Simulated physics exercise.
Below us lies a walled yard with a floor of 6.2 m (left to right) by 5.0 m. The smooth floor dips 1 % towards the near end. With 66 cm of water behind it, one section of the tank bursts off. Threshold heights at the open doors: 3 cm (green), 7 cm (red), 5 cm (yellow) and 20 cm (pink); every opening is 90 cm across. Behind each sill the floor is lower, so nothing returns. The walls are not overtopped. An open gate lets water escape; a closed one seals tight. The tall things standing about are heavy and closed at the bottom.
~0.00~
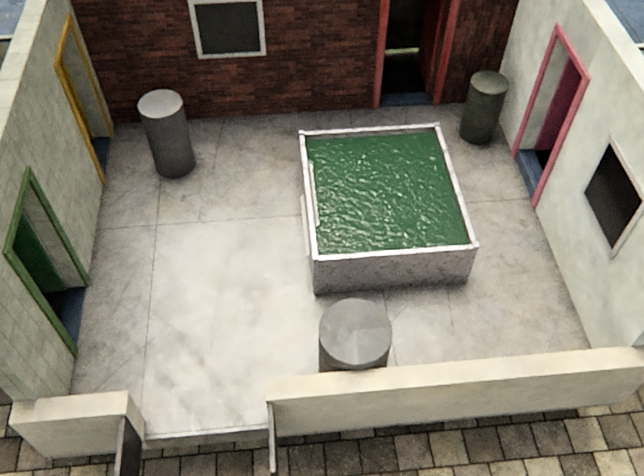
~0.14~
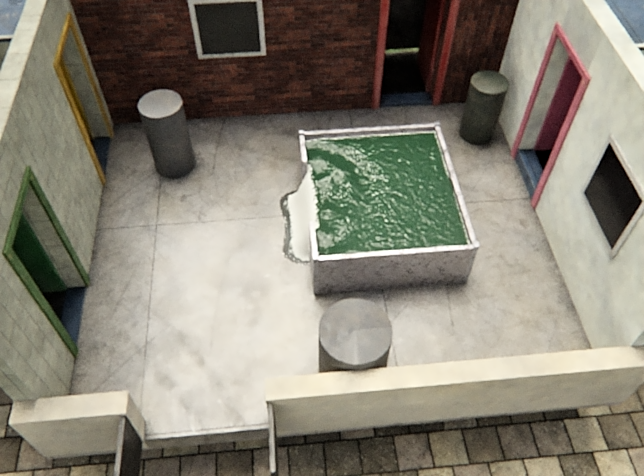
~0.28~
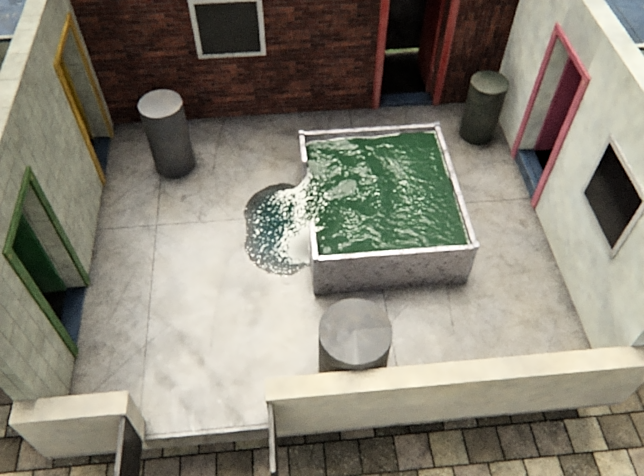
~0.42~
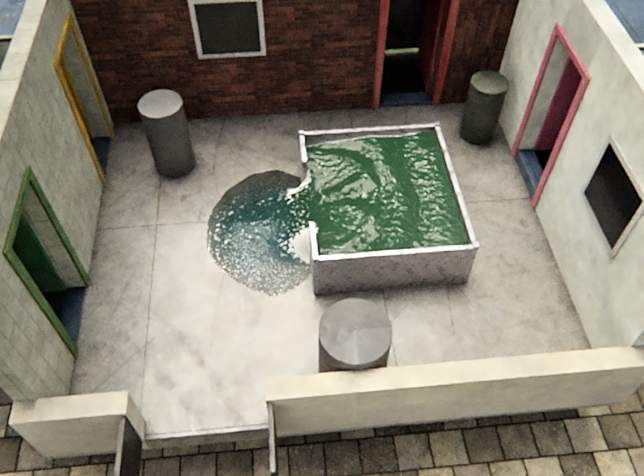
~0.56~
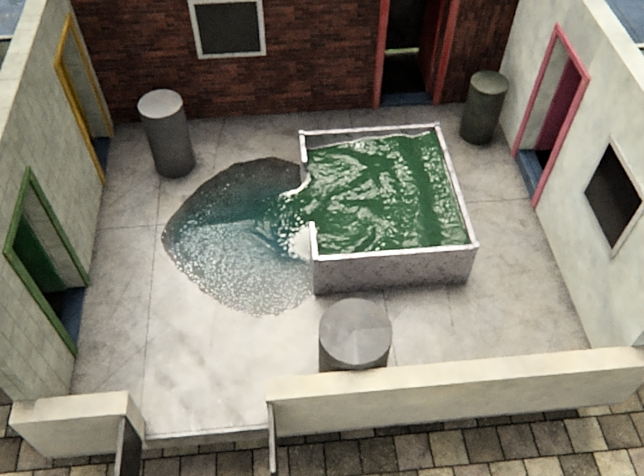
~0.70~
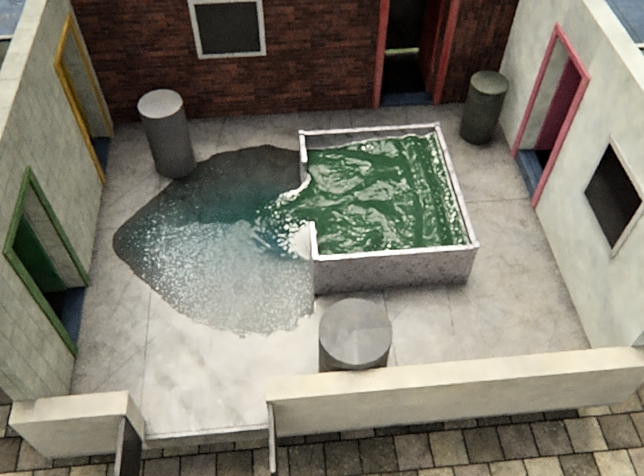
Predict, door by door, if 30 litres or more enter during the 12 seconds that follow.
Door by door: At the green door it goes over the limit; at the red door it does not reach the limit; at the yellow door it exceeds the limit; at the pink door it stays under the limit.
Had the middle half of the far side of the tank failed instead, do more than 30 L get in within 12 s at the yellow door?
Against that limit: Yellow above.
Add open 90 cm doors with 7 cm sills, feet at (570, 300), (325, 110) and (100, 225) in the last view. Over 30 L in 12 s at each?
In turn: Below, under, past it.
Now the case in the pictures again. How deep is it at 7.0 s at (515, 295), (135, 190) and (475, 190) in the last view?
About 1, 9 and 0 cm.
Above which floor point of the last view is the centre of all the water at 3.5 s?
Near (268, 232).
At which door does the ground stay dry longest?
The pink one.
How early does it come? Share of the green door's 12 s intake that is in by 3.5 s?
Some 45 per cent by then.
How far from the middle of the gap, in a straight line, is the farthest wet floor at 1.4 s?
Some 3.6 m out.
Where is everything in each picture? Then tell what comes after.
In the first frame, the tank at (381, 189) is whole and still, 66 cm deep.
In the second frame, water pours out at (311, 214) and has run 0.6 m, to (292, 195); typically 10 cm deep outside, 66 cm at the tank's back.
In the third frame, water pours out at (311, 217) and has run 0.9 m, to (255, 201); typically 11 cm deep outside, 66 cm at the tank's back.
In the fourth frame, the front is at (213, 244), 1.4 m from the gap at (311, 217); 2.1 m2 of floor is under water; 66 cm left at the back of the tank.
In the fifth frame, the front is at (169, 243), 2.0 m from the gap at (311, 217); 3.5 m2 of floor is under water; 63 cm left at the back of the tank.
In the sixth frame, the front is at (121, 247), 2.6 m from the gap at (311, 216); 5.3 m2 of floor is under water; 56 cm left at the back of the tank.
After 1.4 s water covers 35 % of the floor and is deepest (39 cm) near (304, 230); green door 13 cm at the sill, 10 L in, red door not reached, yellow door 8 cm at the sill, 0 L in, pink door not reached.
After 2.2 s water covers 45 % of the floor and is deepest (32 cm) near (109, 234); green door 18 cm at the sill, 89 L in, red door not reached, yellow door 14 cm at the sill, 23 L in, pink door not reached.
After 3.5 s water covers 50 % of the floor and is deepest (28 cm) near (65, 425); green door 14 cm at the sill, 186 L in, red door not reached, yellow door 15 cm at the sill, 70 L in, pink door not reached.
After 7.0 s water covers 80 % of the floor and is deepest (15 cm) near (65, 425); green door 11 cm at the sill, 331 L in, red door 3 cm at the sill, 0 L in, yellow door 10 cm at the sill, 153 L in, pink door 4 cm at the sill, 0 L in.
After 12.0 s water covers 95 % of the floor and is deepest (12 cm) near (65, 425); green door 7 cm at the sill, 432 L in, red door 5 cm at the sill, 0 L in, yellow door 6 cm at the sill, 185 L in, pink door 5 cm at the sill, 0 L in.
